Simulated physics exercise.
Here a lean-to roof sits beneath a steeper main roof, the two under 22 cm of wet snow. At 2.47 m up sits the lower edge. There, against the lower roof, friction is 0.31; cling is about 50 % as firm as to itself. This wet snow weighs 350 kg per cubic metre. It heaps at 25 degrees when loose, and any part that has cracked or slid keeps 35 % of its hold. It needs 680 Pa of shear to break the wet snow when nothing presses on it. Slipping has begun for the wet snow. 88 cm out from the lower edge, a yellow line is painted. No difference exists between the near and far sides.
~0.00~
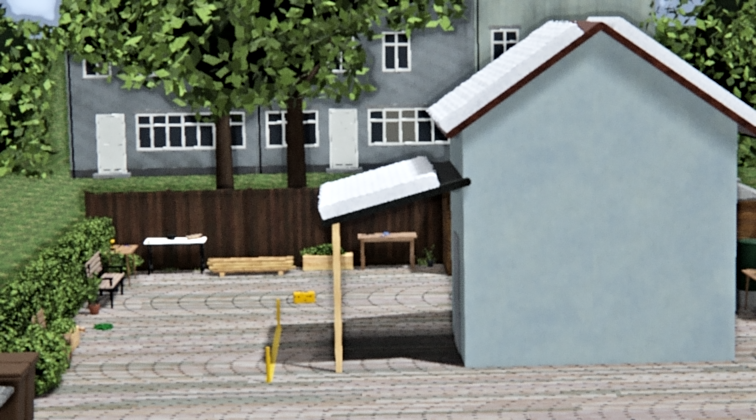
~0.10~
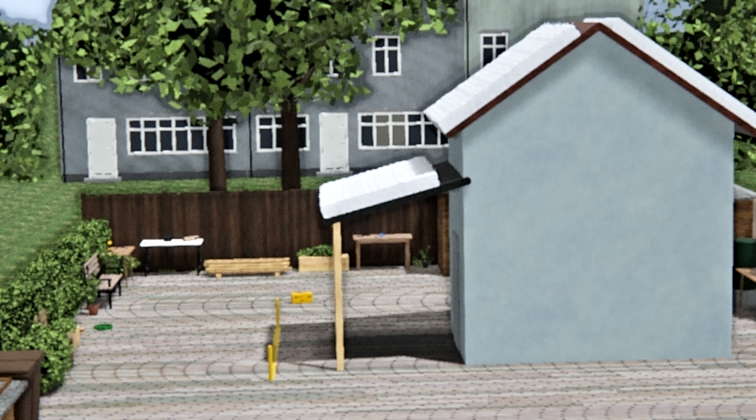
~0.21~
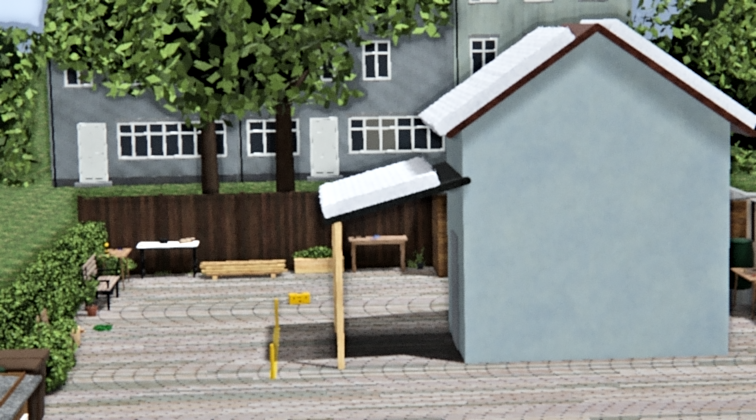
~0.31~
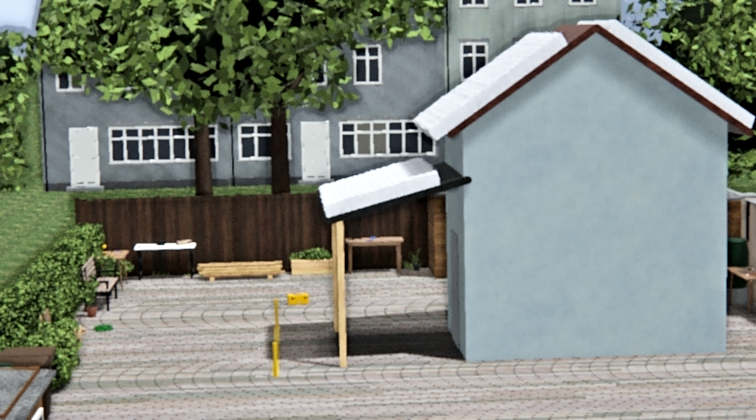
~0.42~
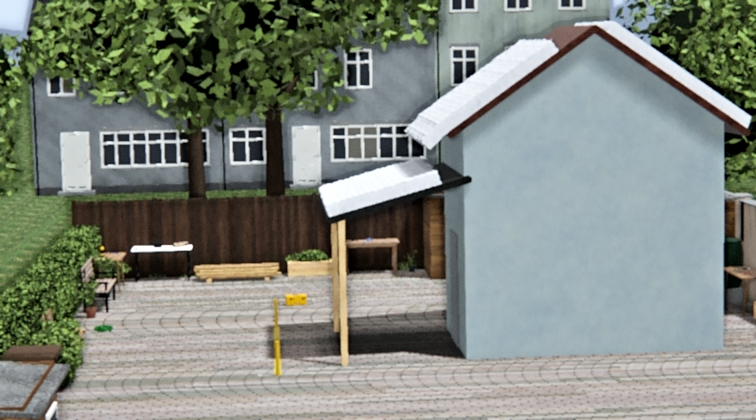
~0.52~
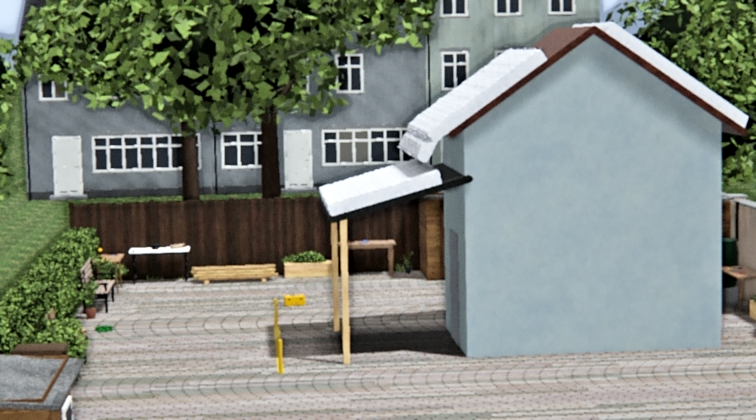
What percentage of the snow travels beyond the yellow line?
About 41 %.
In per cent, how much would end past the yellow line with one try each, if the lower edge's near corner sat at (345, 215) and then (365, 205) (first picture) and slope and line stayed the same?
In that order: 50 %, 50 %.
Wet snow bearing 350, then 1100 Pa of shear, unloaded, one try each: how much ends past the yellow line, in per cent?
Going in order, it's 60 % and then 12 %.
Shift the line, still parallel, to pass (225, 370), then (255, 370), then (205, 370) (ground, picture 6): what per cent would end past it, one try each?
First try 14 per cent, second 30 per cent, third 8 per cent.
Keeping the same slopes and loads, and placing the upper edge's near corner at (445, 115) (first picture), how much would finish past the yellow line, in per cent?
It would then be around 55 percent.
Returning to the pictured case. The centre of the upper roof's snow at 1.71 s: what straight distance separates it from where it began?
I'd say close to 3.6 m.
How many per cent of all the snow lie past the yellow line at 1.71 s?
I'd say near 3 in a hundred.
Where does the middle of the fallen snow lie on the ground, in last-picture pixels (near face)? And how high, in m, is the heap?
(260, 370), 0.4 m.
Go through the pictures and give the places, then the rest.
In the first picture, front end of the wet snow at (444, 127).
In the second picture, front end of the wet snow at (443, 128), its middle shifted 2.3 cm.
In the third picture, front end of the wet snow at (440, 131), its middle shifted 9.5 cm, 4 % of it past the upper edge, in one piece.
In the fourth picture, front end of the wet snow at (435, 129), its middle shifted 22 cm, 8 % of it past the upper edge, in one piece.
In the fifth picture, front end of the wet snow at (428, 138), its middle shifted 39 cm, 15 % of it past the upper edge, cracking.
In the sixth picture, front end of the wet snow at (420, 150), its middle shifted 62 cm, 24 % of it past the upper edge, cracking.
By 1.07 s, none is below the lower edge and 0 % is past the line.
By 1.71 s, 19 % is below the lower edge and 3 % is past the line.
By 2.36 s, 55 % is below the lower edge and 35 % is past the line.
By 3.00 s, 66 % is below the lower edge and 41 % is past the line.
By 3.50 s, at the end, 66 % is below the lower edge and 41 % is past the line.
